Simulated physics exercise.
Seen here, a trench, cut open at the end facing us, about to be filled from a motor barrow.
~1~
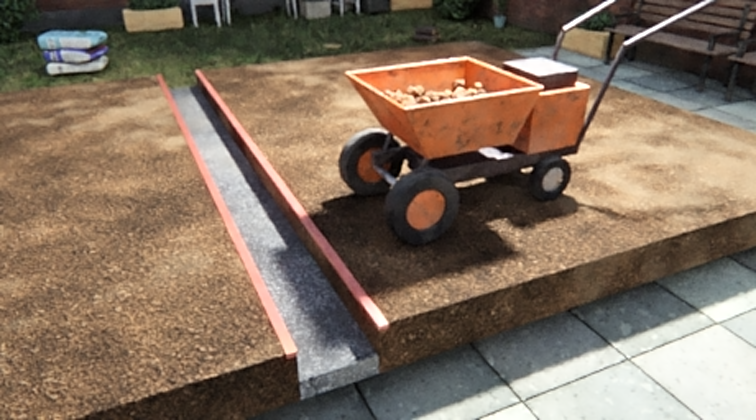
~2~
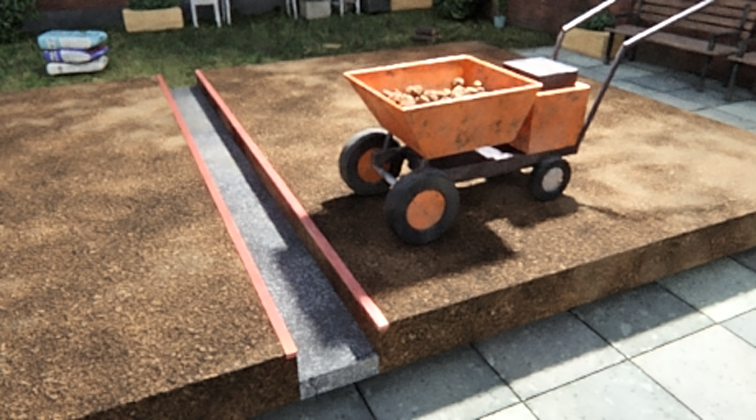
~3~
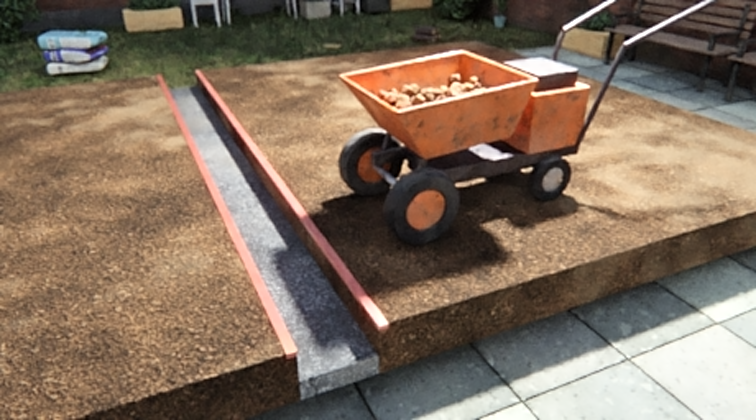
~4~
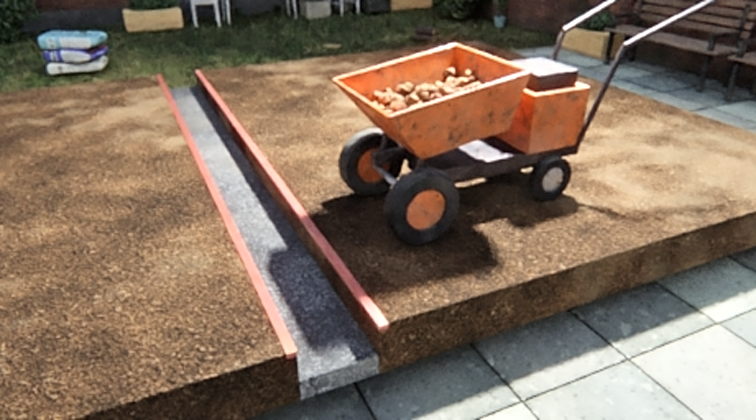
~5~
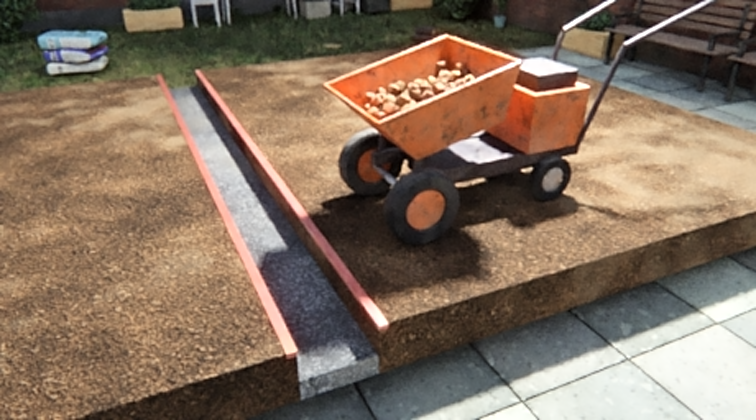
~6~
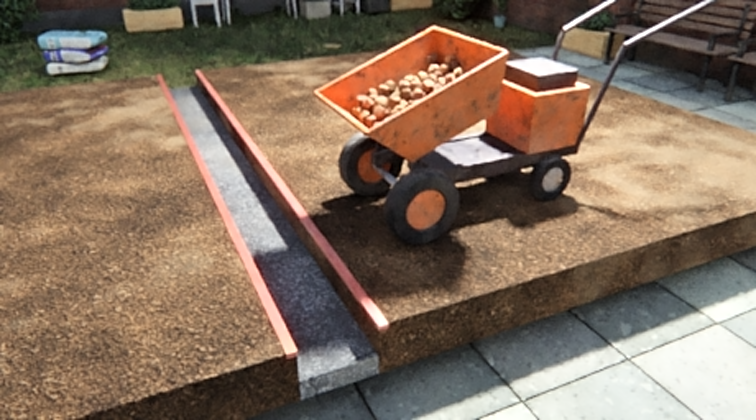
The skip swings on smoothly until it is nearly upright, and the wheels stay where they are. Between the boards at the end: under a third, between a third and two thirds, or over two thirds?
It catches more than two thirds.
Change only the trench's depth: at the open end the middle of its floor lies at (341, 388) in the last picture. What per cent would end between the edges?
About 100 per cent.
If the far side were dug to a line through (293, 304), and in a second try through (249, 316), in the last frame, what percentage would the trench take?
Near 70 % and 100 %.
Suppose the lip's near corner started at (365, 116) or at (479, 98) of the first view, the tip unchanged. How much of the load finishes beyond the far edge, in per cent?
In turn 60 and 0 in a hundred.
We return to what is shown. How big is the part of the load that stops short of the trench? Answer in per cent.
Roughly 0 in a hundred.
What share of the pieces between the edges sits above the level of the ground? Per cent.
Close to 5 per cent.
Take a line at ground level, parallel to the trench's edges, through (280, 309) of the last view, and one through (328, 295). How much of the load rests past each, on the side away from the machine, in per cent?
About 10 and 80 per cent.
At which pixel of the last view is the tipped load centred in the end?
Roughly at (273, 254).
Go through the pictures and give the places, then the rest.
In the first frame, lip of the skip at (404, 110), level; top of the load at (447, 105), clay clods; first edge of the trench at (356, 287); far edge at (272, 310), the trench over half as wide as the skip, and about half as deep as wide.
In the second frame, lip of the skip at (402, 111), tipped barely; top of the load at (446, 104).
In the third frame, lip of the skip at (397, 113), tipped barely; top of the load at (453, 96).
In the fourth frame, lip of the skip at (389, 118), tipped a little; top of the load at (460, 95).
In the fifth frame, lip of the skip at (378, 124), tipped a little; top of the load at (452, 89).
In the sixth frame, lip of the skip at (367, 134), tipped clearly; top of the load at (454, 84); first edge of the trench at (356, 287); far edge at (272, 310).
Soon after the last picture, skip tipped steeply; all in the skip.
A little later, skip tipped right over; most in the skip; about a quarter in or heaped over the trench; a stray few falling.
Later still, skip tipped right over; a small part in the skip; most in or heaped over the trench; a small part beyond it.
At rest, skip tipped right over; nearly all in or heaped over the trench; a small part beyond it.
